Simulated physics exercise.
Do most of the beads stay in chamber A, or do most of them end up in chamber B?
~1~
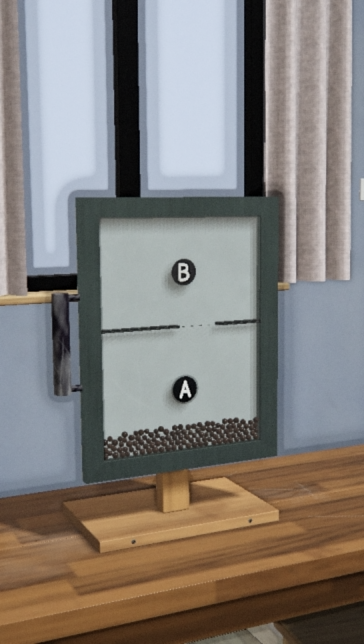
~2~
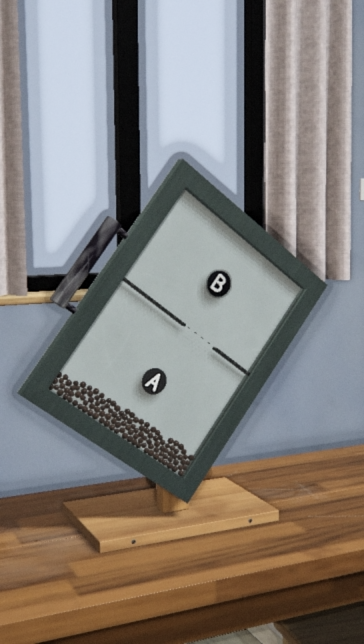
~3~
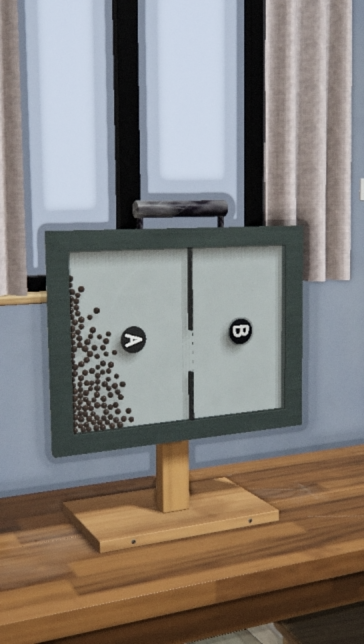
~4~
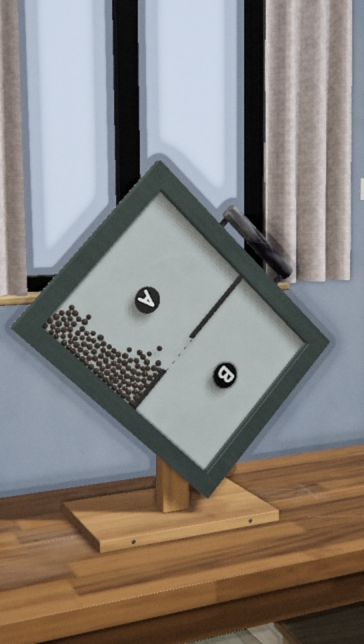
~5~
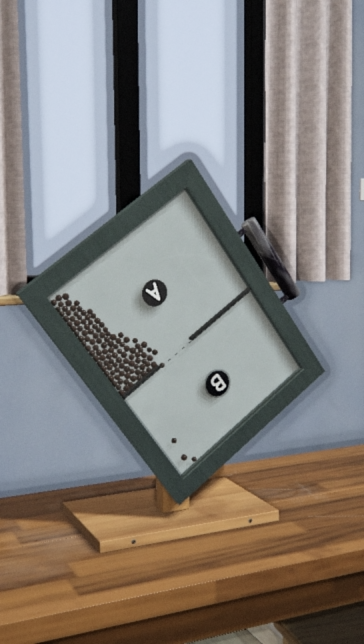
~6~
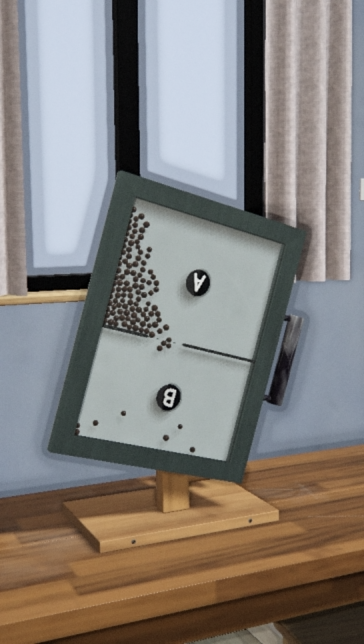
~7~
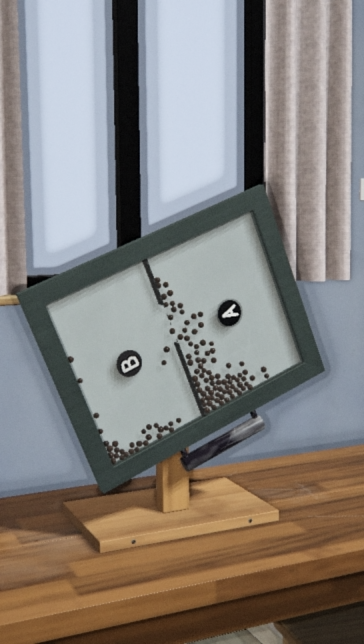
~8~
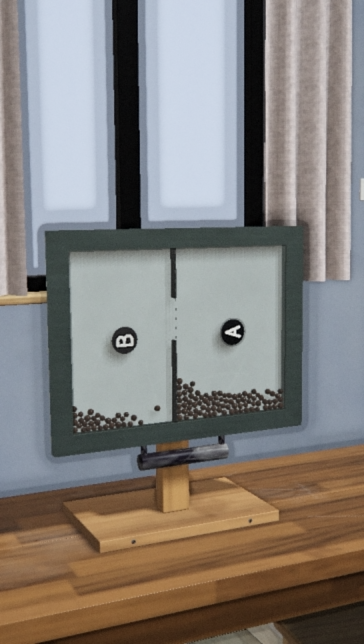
Most of the beads stay in chamber A, while a smaller part of them ends up in chamber B.
